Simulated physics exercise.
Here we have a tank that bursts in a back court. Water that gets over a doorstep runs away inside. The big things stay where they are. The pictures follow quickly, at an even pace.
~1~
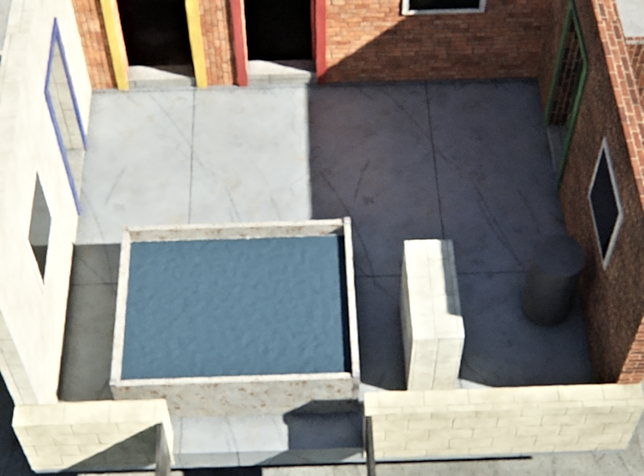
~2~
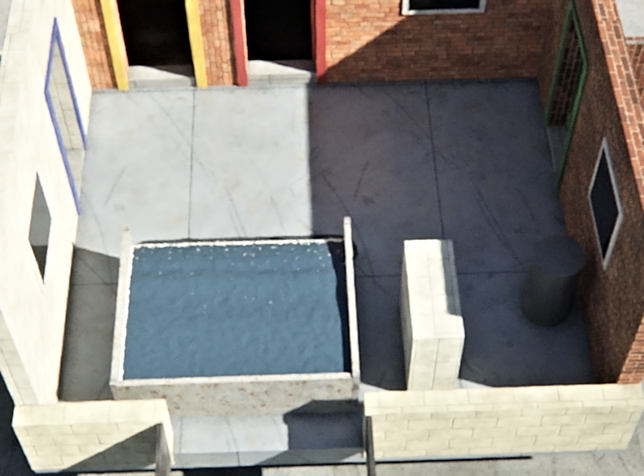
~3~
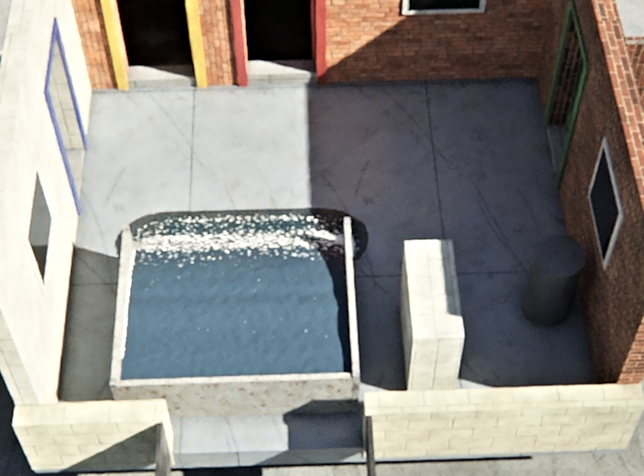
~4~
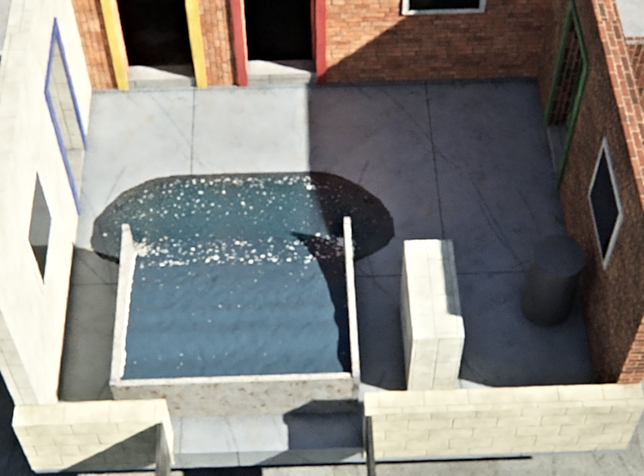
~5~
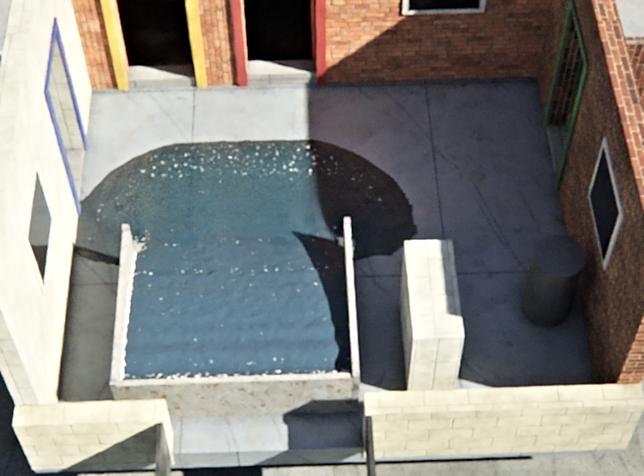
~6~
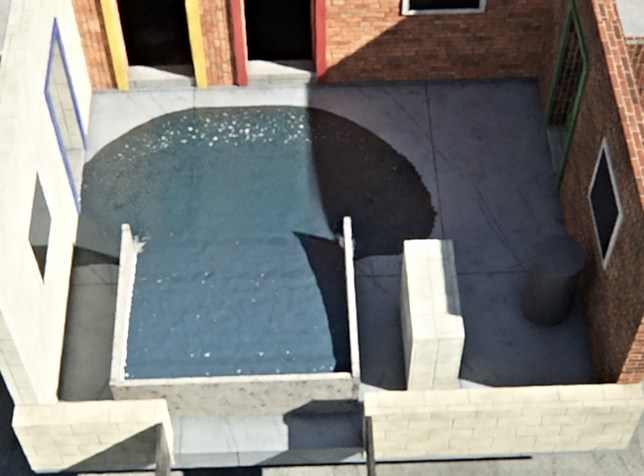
Water pours from the far side of a tank and spreads across the grey courtyard floor.
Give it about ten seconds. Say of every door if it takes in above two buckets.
The yellow door takes more than that; the blue door takes more than that; the green door takes more than that; the red door takes more than that.
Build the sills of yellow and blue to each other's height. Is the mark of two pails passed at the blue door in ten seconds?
Then: Blue door is under.
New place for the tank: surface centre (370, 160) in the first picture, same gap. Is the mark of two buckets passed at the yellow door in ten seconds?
Yellow is under.
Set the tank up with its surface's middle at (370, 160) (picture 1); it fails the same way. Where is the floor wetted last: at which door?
Last comes the blue-painted one.
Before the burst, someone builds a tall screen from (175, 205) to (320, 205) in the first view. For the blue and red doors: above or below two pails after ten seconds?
Then: The blue one goes over; the red one lets less in.
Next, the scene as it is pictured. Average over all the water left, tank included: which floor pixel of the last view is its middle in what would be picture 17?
Roughly at (255, 203).
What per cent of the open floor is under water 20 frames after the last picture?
Near 65 in a hundred.
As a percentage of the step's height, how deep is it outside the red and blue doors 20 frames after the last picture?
Roughly 120 per cent, then 330 per cent.
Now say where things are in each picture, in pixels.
In the first frame, still water in the tank at (236, 303).
In the second frame, water pours out on the tank's far side and has run to (353, 255).
In the third frame, the front is at (356, 230), out from the gap on the tank's far side.
In the fourth frame, the front is at (375, 206), out from the gap on the tank's far side.
In the fifth frame, water pours out on the tank's far side and has run to (383, 182).
In the sixth frame, the front is at (345, 124), out from the gap on the tank's far side.
A moment on, water covers 50 % of the floor; the yellow door under two buckets in, the blue door under two buckets in, the green door not reached, the red door over two buckets in.
Next, water covers 55 % of the floor; the yellow door far over two buckets in, the blue door over two buckets in, the green door not reached, the red door far over two buckets in.
Then, water covers 65 % of the floor; the yellow door far over two buckets in, the blue door over two buckets in, the green door under two buckets in, the red door far over two buckets in.
Later, water covers 90 % of the floor; the yellow door far over two buckets in, the blue door far over two buckets in, the green door far over two buckets in, the red door far over two buckets in.
In the end, water covers 95 % of the floor; the yellow door far over two buckets in, the blue door far over two buckets in, the green door far over two buckets in, the red door far over two buckets in.
